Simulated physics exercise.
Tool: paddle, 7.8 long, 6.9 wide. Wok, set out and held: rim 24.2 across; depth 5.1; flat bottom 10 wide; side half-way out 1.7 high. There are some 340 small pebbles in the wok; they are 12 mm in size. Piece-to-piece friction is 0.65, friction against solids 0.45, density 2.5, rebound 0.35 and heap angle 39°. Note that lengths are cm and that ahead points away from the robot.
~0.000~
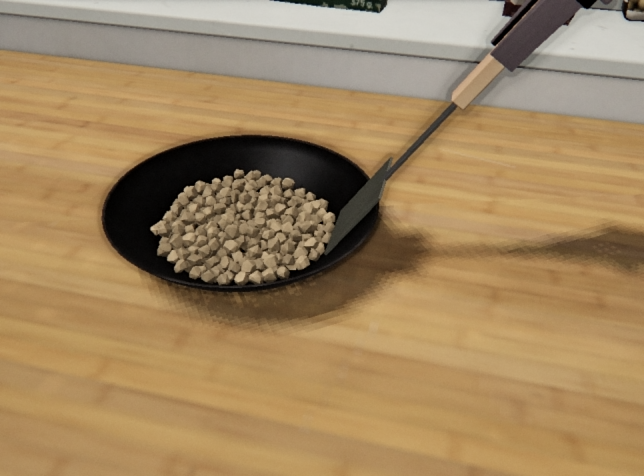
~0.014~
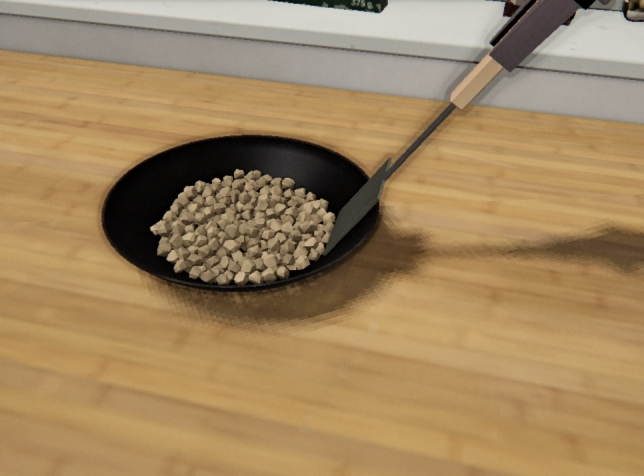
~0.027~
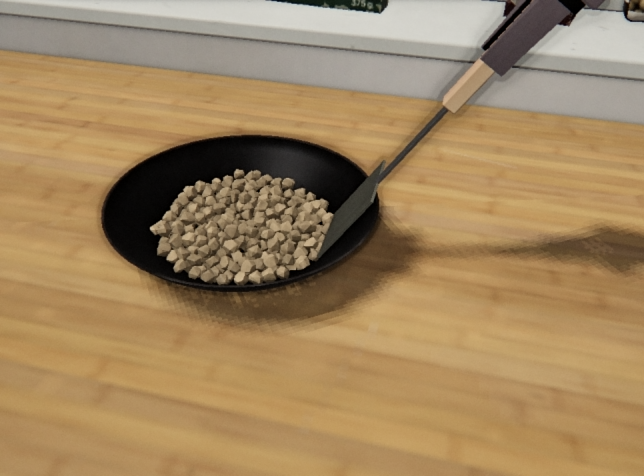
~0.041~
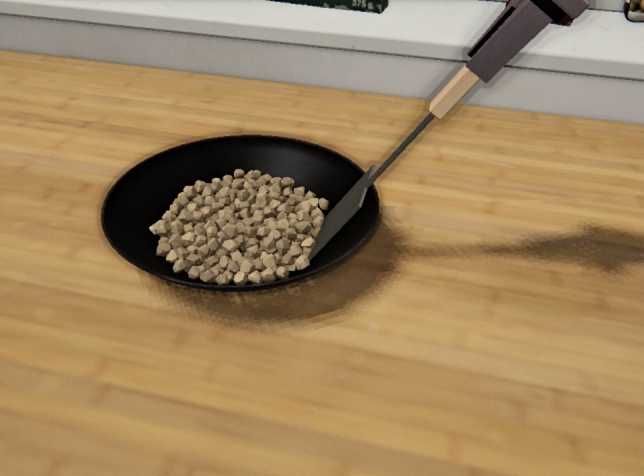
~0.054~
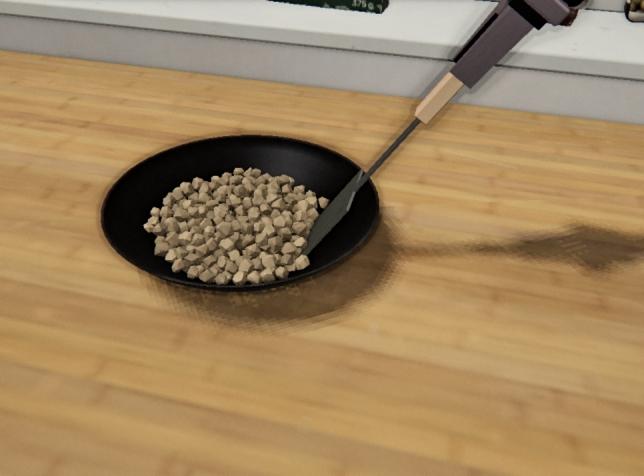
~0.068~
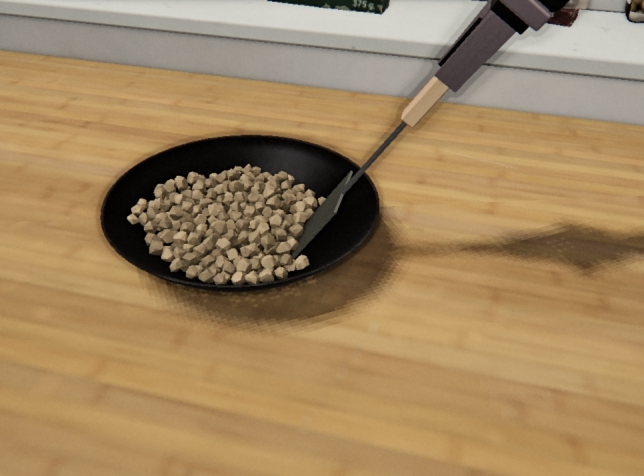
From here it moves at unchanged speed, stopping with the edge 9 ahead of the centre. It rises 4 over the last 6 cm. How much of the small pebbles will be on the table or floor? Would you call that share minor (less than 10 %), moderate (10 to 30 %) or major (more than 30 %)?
I would call it major.
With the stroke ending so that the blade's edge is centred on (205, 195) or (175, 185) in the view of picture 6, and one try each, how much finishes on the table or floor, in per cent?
Roughly 5 and 30 per cent.
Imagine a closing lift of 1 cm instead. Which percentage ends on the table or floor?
50 %.
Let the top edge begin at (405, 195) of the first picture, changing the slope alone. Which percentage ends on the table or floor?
Around 40 percent ends up on the table or floor.
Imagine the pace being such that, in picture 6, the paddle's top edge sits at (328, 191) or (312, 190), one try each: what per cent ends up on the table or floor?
Try one roughly 45 per cent; try two roughly 45 per cent.
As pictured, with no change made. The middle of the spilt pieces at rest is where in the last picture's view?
At about (28, 199) in the last picture.
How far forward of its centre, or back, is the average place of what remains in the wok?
Ahead, by about 3.0 cm.
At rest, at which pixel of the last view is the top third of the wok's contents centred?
Around (196, 188).
After 0.14 s, sloping 57°, highest piece 8 above the table; 330 in the wok, 5 on the blade or in flight.
After 0.21 s, sloping 57°, highest piece 9 above the table; 312 in the wok, 23 on the blade or in flight.
After 0.44 s, sloping 57°, highest piece 10 above the table; 192 in the wok, 120 on the table or floor, 23 on the blade or in flight.
After 1.49 s, sloping 57°, highest piece 4 above the table; 192 in the wok, 143 on the table or floor.
In the end, 192 in the wok, 143 on the table or floor. That is 43 % on the table or floor.
